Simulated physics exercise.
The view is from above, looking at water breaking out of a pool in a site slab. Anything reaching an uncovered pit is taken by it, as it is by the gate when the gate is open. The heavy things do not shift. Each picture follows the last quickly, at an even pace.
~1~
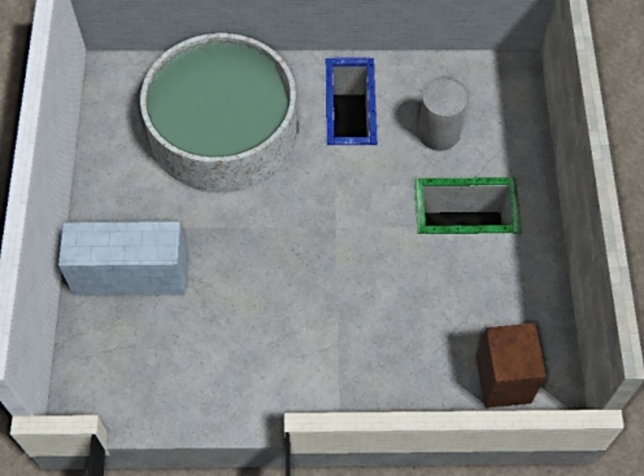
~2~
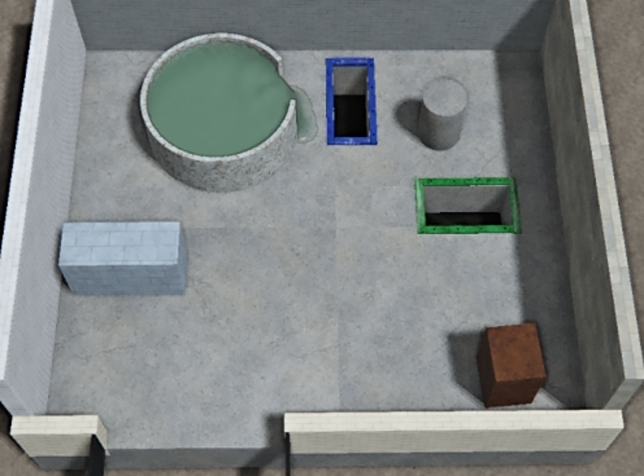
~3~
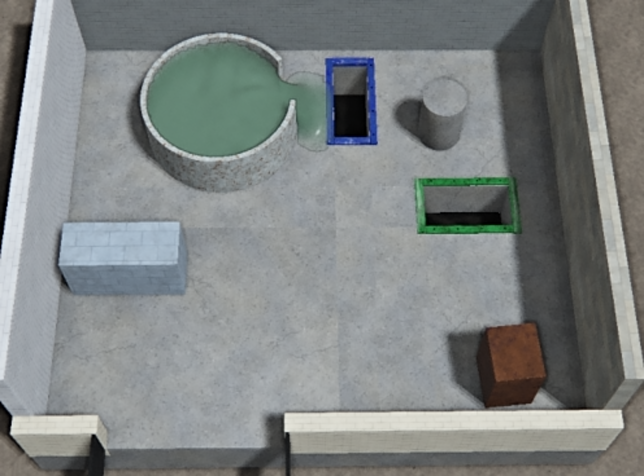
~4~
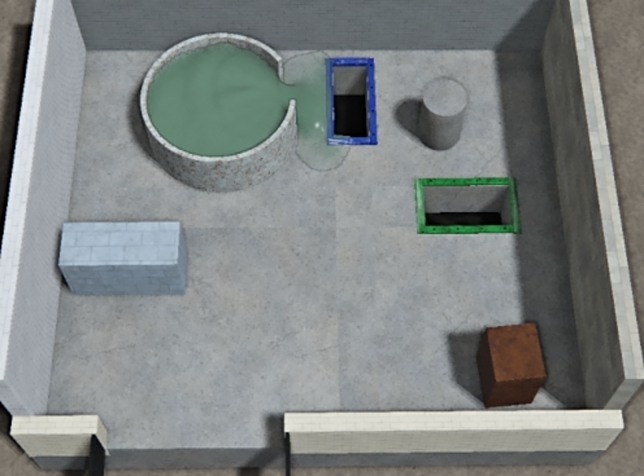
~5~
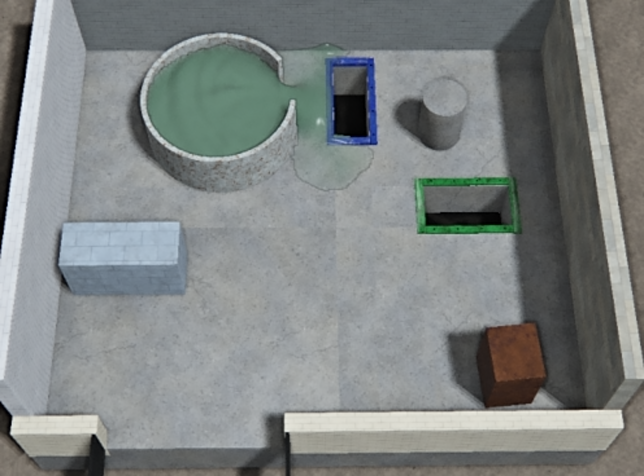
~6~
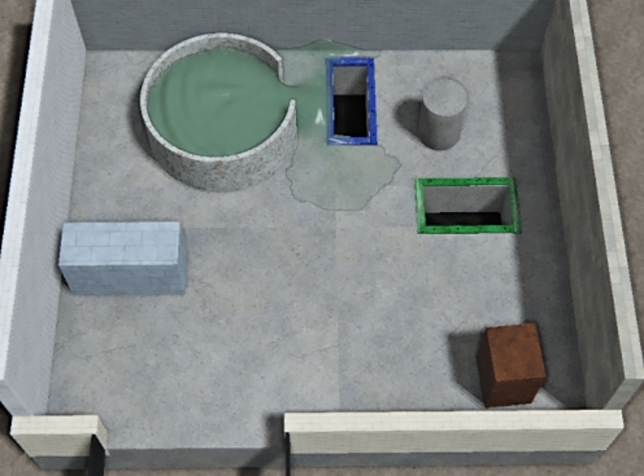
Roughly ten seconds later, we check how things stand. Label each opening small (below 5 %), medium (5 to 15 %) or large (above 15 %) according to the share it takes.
Gate: Small; green pit: Small; blue pit: Large.
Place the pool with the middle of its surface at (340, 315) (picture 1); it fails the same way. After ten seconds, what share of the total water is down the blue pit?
Blue: 10 %.
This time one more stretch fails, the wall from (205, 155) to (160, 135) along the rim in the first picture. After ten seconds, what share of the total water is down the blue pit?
For blue, it comes to 6 percent.
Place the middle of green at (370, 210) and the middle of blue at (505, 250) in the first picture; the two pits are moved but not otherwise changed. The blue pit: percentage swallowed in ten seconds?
Note: Blue pit, 20 percent.
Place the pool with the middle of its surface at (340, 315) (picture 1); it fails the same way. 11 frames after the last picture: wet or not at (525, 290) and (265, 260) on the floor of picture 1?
In the order given, swamped and untouched.
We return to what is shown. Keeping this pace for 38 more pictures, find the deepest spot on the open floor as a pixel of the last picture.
Somewhere around (322, 107).
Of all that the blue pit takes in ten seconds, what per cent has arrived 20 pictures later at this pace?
Estimate: Roughly 65 %.
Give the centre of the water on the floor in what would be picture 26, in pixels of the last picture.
(257, 128).
A moment on, water covers 10 % of the floor; the gate 0 %, the green pit 0 %, the blue pit 19 %.
Next, water covers 20 % of the floor; the gate 0 %, the green pit 0 %, the blue pit 31 %.
Then, water covers 20 % of the floor; the gate 0 %, the green pit 1 %, the blue pit 43 %.
Later, water covers 25 % of the floor; the gate 0 %, the green pit 1 %, the blue pit 57 %.
In the end, water covers 40 % of the floor; the gate 0 %, the green pit 1 %, the blue pit 66 %.
